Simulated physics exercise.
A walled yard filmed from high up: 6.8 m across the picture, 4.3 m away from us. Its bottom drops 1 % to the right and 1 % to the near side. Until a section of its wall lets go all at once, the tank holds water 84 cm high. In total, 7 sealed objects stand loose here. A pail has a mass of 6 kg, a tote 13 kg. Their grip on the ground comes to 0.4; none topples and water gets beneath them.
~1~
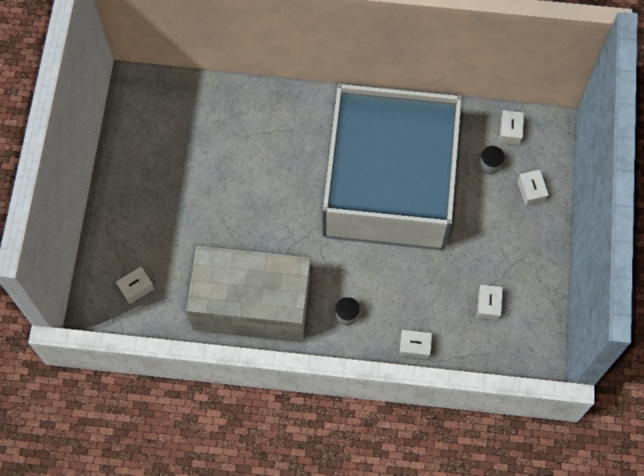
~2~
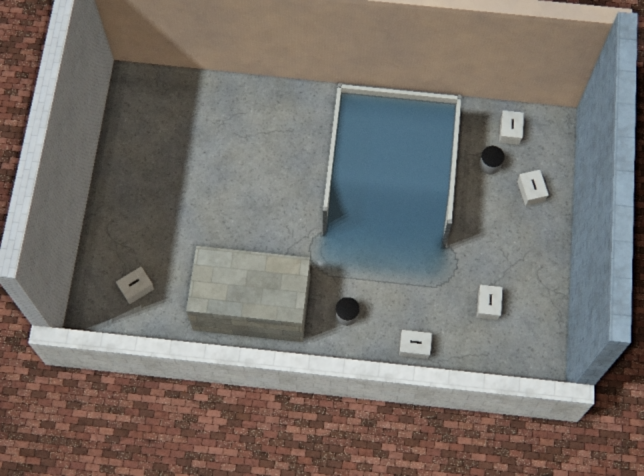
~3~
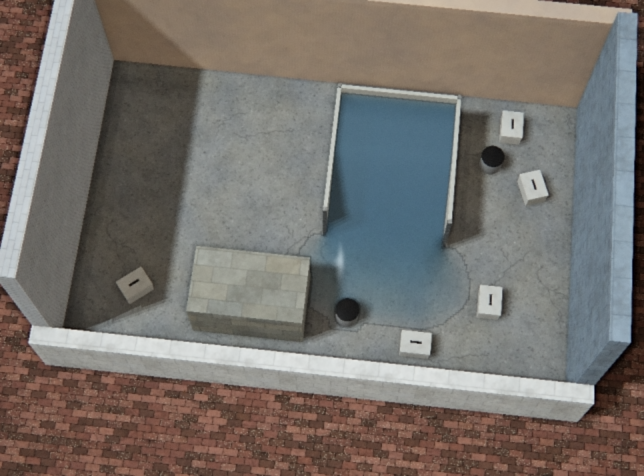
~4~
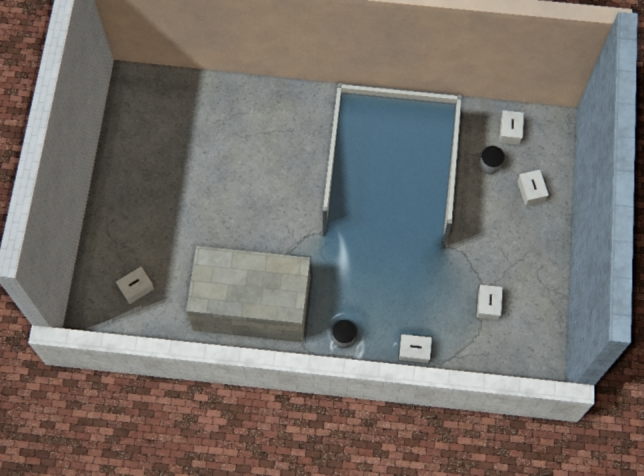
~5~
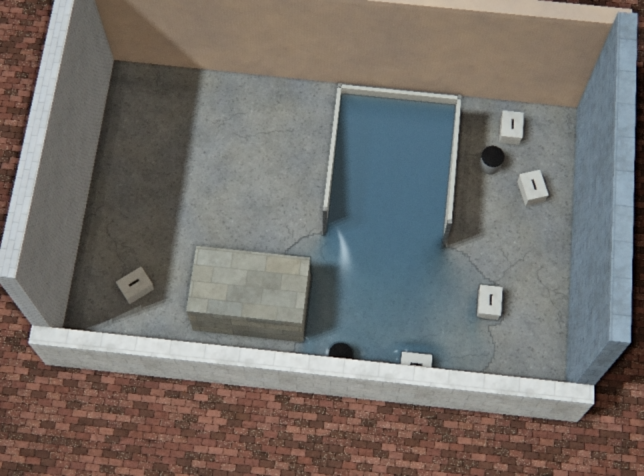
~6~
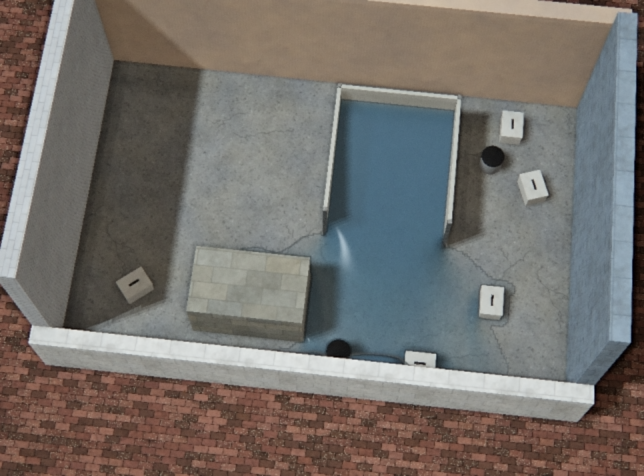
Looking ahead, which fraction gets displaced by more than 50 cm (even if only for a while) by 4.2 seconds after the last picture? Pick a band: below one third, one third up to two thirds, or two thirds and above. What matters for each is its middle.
The share is two thirds and above.
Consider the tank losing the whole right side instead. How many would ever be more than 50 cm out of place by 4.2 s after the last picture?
In that case the number is 6.
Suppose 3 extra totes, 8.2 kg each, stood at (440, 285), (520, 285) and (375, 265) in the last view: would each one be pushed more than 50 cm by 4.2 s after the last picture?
In order: Beyond it, beyond it, beyond it.
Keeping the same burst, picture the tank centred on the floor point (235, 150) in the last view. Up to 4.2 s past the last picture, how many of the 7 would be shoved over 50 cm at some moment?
That gives 7 of them.
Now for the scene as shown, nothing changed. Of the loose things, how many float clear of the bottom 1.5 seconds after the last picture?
I'd say 2 of them.
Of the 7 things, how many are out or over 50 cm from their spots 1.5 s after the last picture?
I count 2 of them.
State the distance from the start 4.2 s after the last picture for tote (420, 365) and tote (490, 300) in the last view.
First: 350 cm. Second: 250 cm.
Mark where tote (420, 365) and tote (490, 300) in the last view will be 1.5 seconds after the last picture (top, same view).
They should sit about (559, 346) and (524, 293) in the last view.
Then, 0.4 s after the last picture 2 of 7 are over 50 cm from their spots; 2 afloat.
Then, 1.5 s after the last picture 2 of 7 are over 50 cm from their spots; 2 afloat.
Then, 2.8 s after the last picture 5 of 7 are over 50 cm from their spots; 5 afloat.
Then, 4.2 s after the last picture 6 of 7 are over 50 cm from their spots, and 6 have been at some point; 5 afloat.
